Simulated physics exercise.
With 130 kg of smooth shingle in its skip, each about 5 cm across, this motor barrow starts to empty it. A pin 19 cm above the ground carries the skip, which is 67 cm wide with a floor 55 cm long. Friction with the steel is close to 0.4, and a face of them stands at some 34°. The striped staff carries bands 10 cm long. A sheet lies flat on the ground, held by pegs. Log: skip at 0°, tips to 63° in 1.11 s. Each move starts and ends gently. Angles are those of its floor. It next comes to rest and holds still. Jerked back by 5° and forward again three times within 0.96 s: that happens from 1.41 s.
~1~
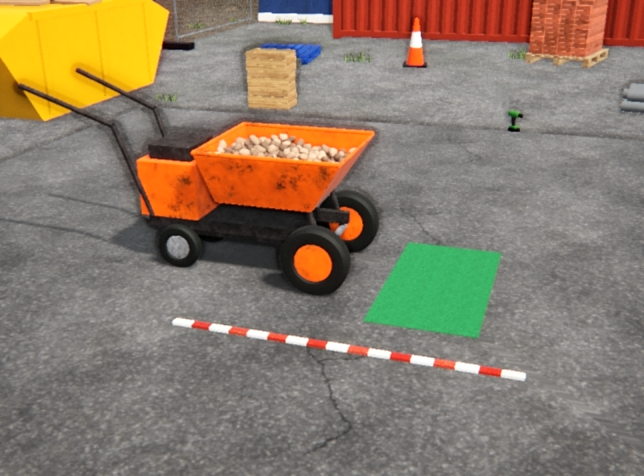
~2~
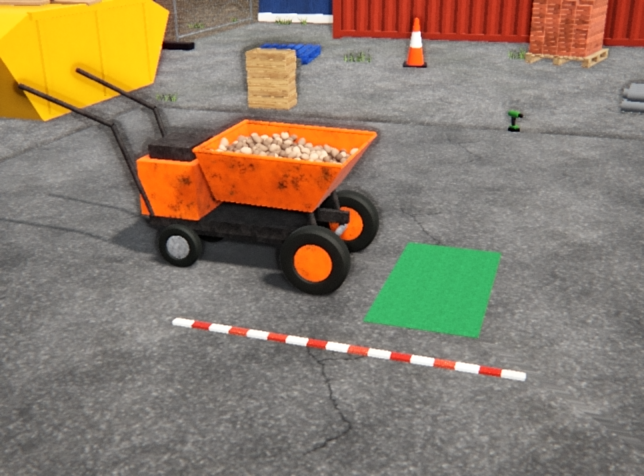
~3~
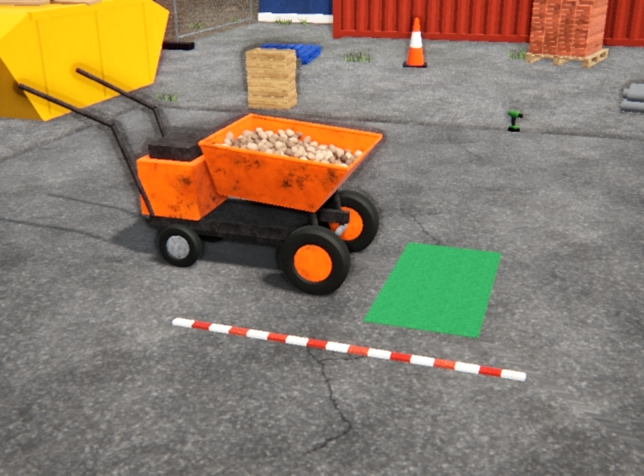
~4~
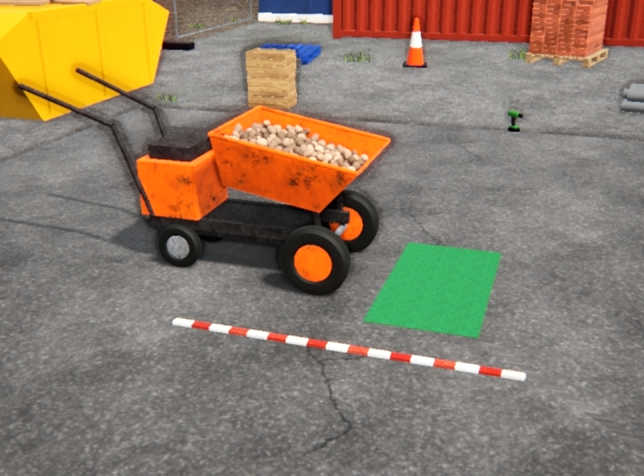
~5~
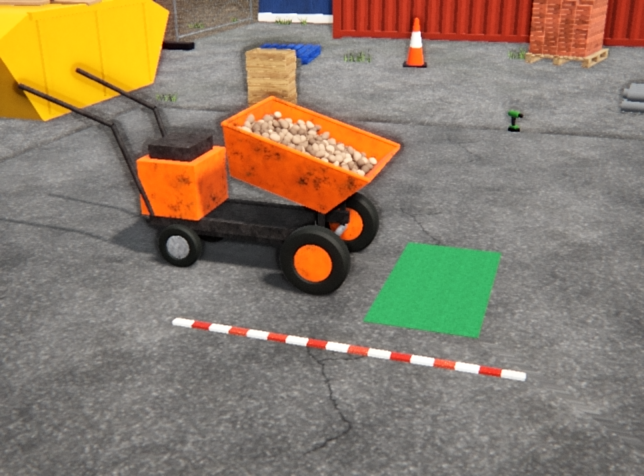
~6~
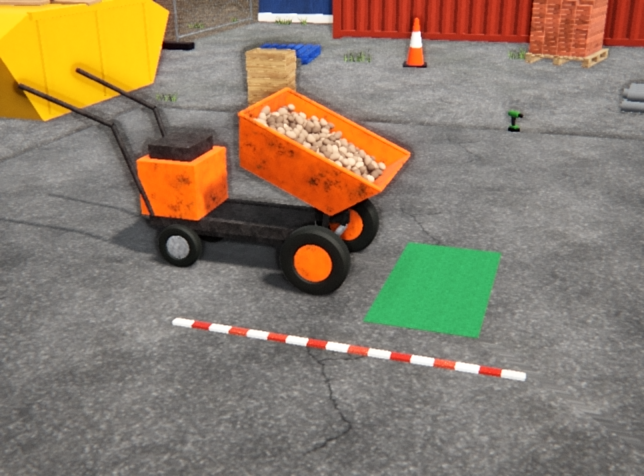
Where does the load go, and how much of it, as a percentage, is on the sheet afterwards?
About 60 per cent of the load is there afterwards.
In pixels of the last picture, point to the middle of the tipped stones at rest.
Somewhere around (470, 285) in the last picture.
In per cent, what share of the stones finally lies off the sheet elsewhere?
I'd put it at around 35 per cent.
A little later the floor is at 53°; 100 % in the skip; the foremost stones are at (409, 215).
Then the floor is at 63°; 73 % in the skip, 25 % on the sheet, 2 % off the sheet elsewhere; the foremost stones are at (499, 282).
Later still the floor is at 63°; 20 % in the skip, 46 % on the sheet, 34 % off the sheet elsewhere; the foremost stones are past the picture's edge.
In the end the floor is at 63°; 7 % in the skip, 58 % on the sheet, 34 % off the sheet elsewhere; the foremost stones are past the picture's edge.
